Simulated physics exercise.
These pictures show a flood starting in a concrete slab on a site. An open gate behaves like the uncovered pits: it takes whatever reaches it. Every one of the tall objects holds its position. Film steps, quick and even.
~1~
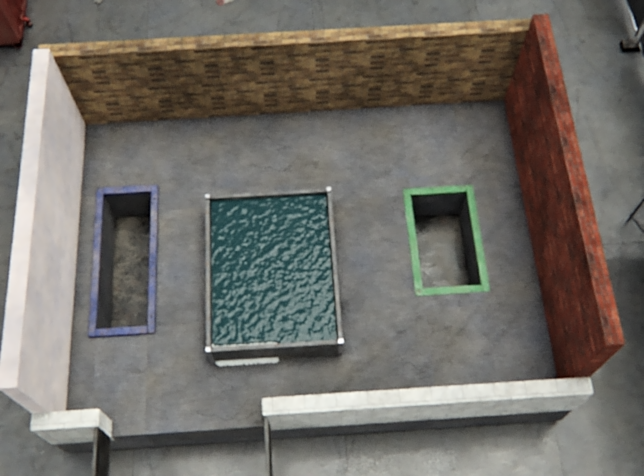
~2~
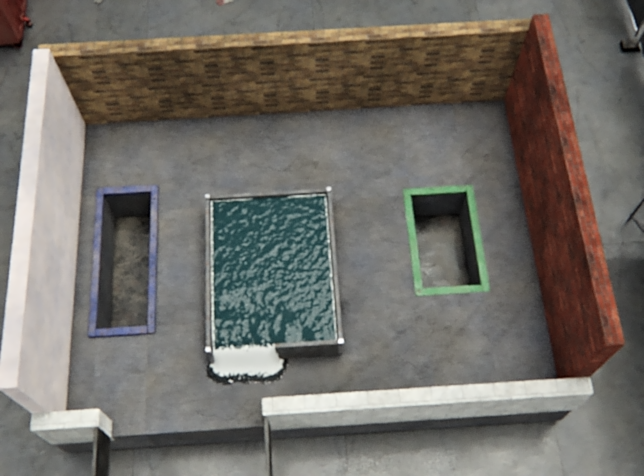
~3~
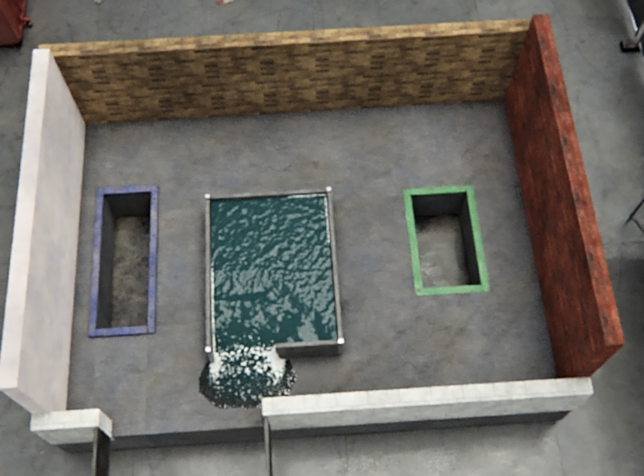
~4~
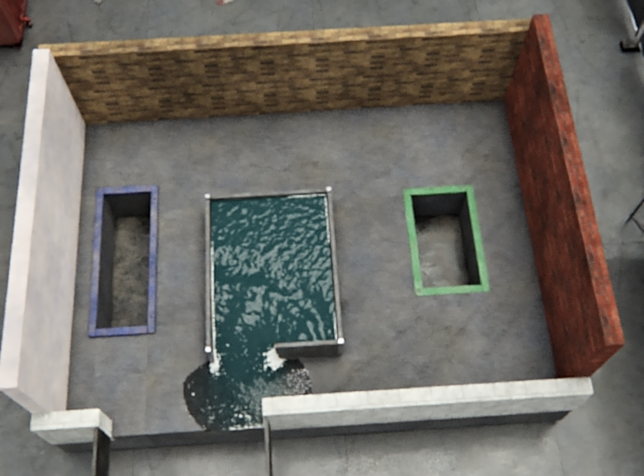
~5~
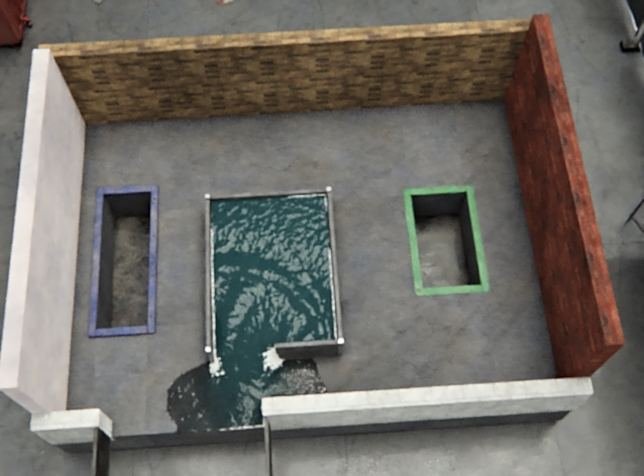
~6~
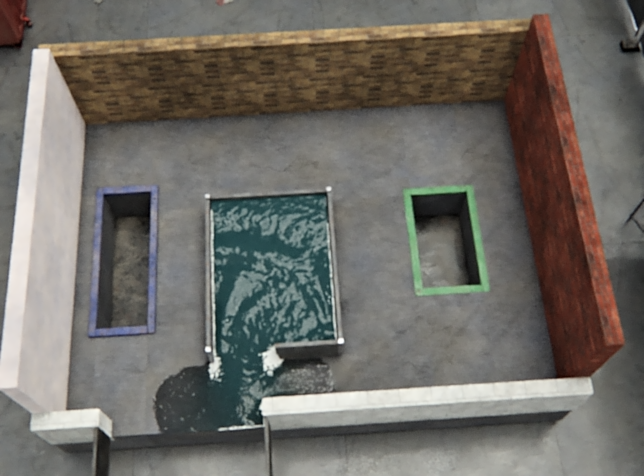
The clip opens on a full tank of dark teal water between a blue-rimmed pit and a green-rimmed pit on a walled grey slab. Water bursts from the tank's near side in white foam, then spreads across the floor to the front gap, widening sideways while the tank's surface ripples.
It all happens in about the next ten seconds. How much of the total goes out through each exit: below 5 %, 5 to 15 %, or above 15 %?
The gate clears fifteen per cent, the blue pit never reaches five per cent, the green pit never reaches five per cent.
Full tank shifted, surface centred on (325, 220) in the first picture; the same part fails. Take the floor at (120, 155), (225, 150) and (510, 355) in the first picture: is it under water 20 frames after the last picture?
Location one: Bone dry; location two: Bone dry; location three: Soaked.
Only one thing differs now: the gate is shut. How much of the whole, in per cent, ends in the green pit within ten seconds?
That comes to 10 in a hundred for green.
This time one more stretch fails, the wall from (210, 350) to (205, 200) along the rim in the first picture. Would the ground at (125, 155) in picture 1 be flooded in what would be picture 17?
Outcome: Swamped.
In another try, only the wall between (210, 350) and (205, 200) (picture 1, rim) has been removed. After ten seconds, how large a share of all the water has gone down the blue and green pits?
Blue 55 %, green 0 %.
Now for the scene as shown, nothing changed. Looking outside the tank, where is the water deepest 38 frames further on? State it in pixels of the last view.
Roughly at pixel (234, 365).
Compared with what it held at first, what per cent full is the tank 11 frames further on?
My reading is 66 %.
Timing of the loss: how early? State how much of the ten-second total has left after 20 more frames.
Near 50 in a hundred.
A moment on, water covers 10 % of the floor; the gate 10 %, the blue pit 0 %, the green pit 0 %.
Next, water covers 15 % of the floor; the gate 21 %, the blue pit 0 %, the green pit 0 %.
Then, water covers 25 % of the floor; the gate 34 %, the blue pit 0 %, the green pit 0 %.
Later, water covers 30 % of the floor; the gate 50 %, the blue pit 0 %, the green pit 1 %.
In the end, water covers 30 % of the floor; the gate 63 %, the blue pit 0 %, the green pit 3 %.
